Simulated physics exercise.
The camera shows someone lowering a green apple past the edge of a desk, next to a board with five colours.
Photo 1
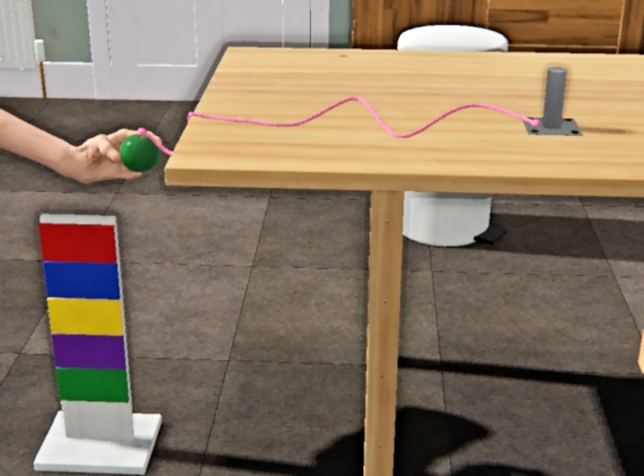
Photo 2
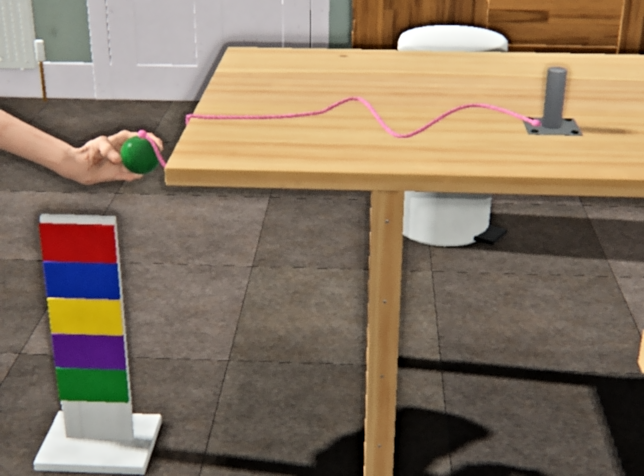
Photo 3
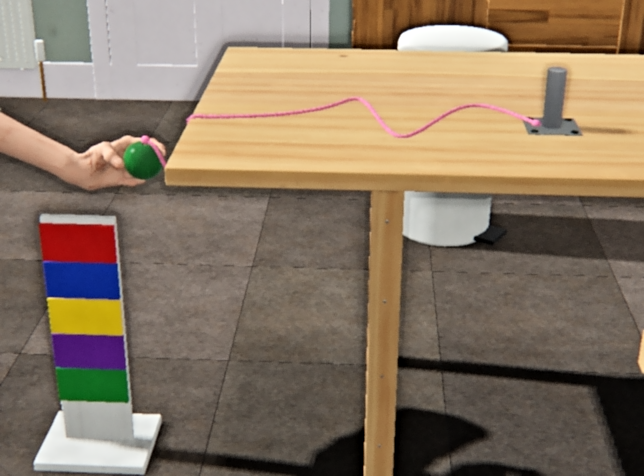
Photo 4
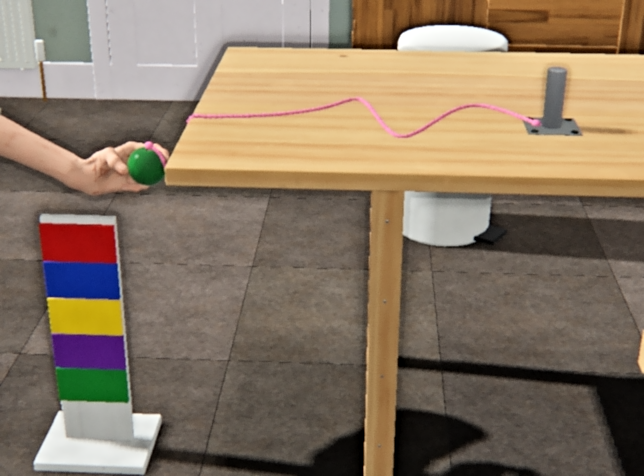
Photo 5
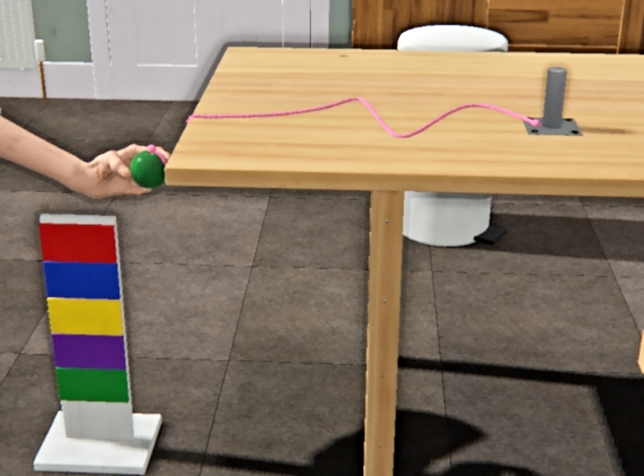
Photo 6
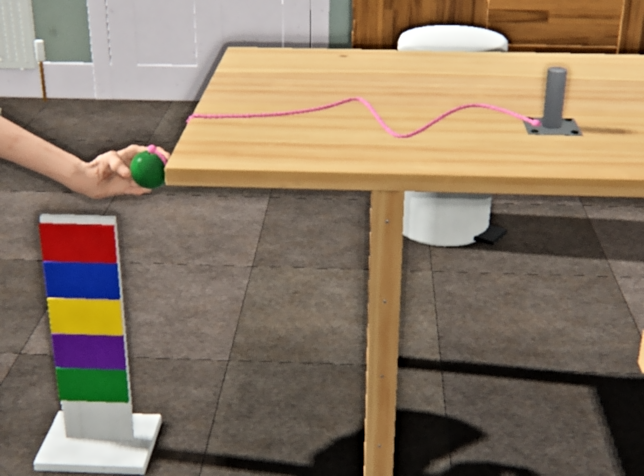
In a room with a dark tiled floor, seen from slightly above, a pale wooden table stands on the right. A pink cord winds across it from a grey metal post to a small green ball in a hand at the left edge, above a white stand striped red, blue, yellow, purple and green. The hand moves the ball slightly down and right, then stays still.
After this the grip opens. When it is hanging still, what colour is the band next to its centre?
Green.
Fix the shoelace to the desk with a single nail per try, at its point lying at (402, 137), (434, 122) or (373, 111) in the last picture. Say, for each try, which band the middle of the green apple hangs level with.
Try by try: Yellow, then purple, then blue.
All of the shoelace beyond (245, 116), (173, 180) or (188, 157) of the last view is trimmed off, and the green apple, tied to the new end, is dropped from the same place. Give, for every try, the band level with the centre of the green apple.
In order of the tries: Red; then purple; then yellow.
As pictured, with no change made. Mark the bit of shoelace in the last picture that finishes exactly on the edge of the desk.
Roughly (352, 100).
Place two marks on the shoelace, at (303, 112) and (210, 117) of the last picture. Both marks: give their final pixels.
Final spots: (193, 184), then (197, 267).
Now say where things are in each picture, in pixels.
In the first frame, green apple (140, 153); red (78, 244); blue (81, 282); yellow (85, 318); purple (89, 353); green (92, 386).
In the second frame, green apple (140, 155); shoelace through (494, 108) (424, 129) (375, 114) (321, 113) (206, 118).
In the third frame, green apple (144, 160).
In the fourth frame, green apple (147, 166); shoelace through (494, 108) (424, 129) (375, 114) (310, 111) (196, 118).
In the fifth frame, green apple (150, 169).
In the sixth frame, green apple (150, 169); shoelace through (494, 108) (424, 129) (375, 114) (310, 111) (196, 118).
Soon after, apple near (212, 373); level with purple.
After that, apple near (207, 398); level with green.
In the end, apple near (211, 399); level with green. Its centre hangs level with the green band.
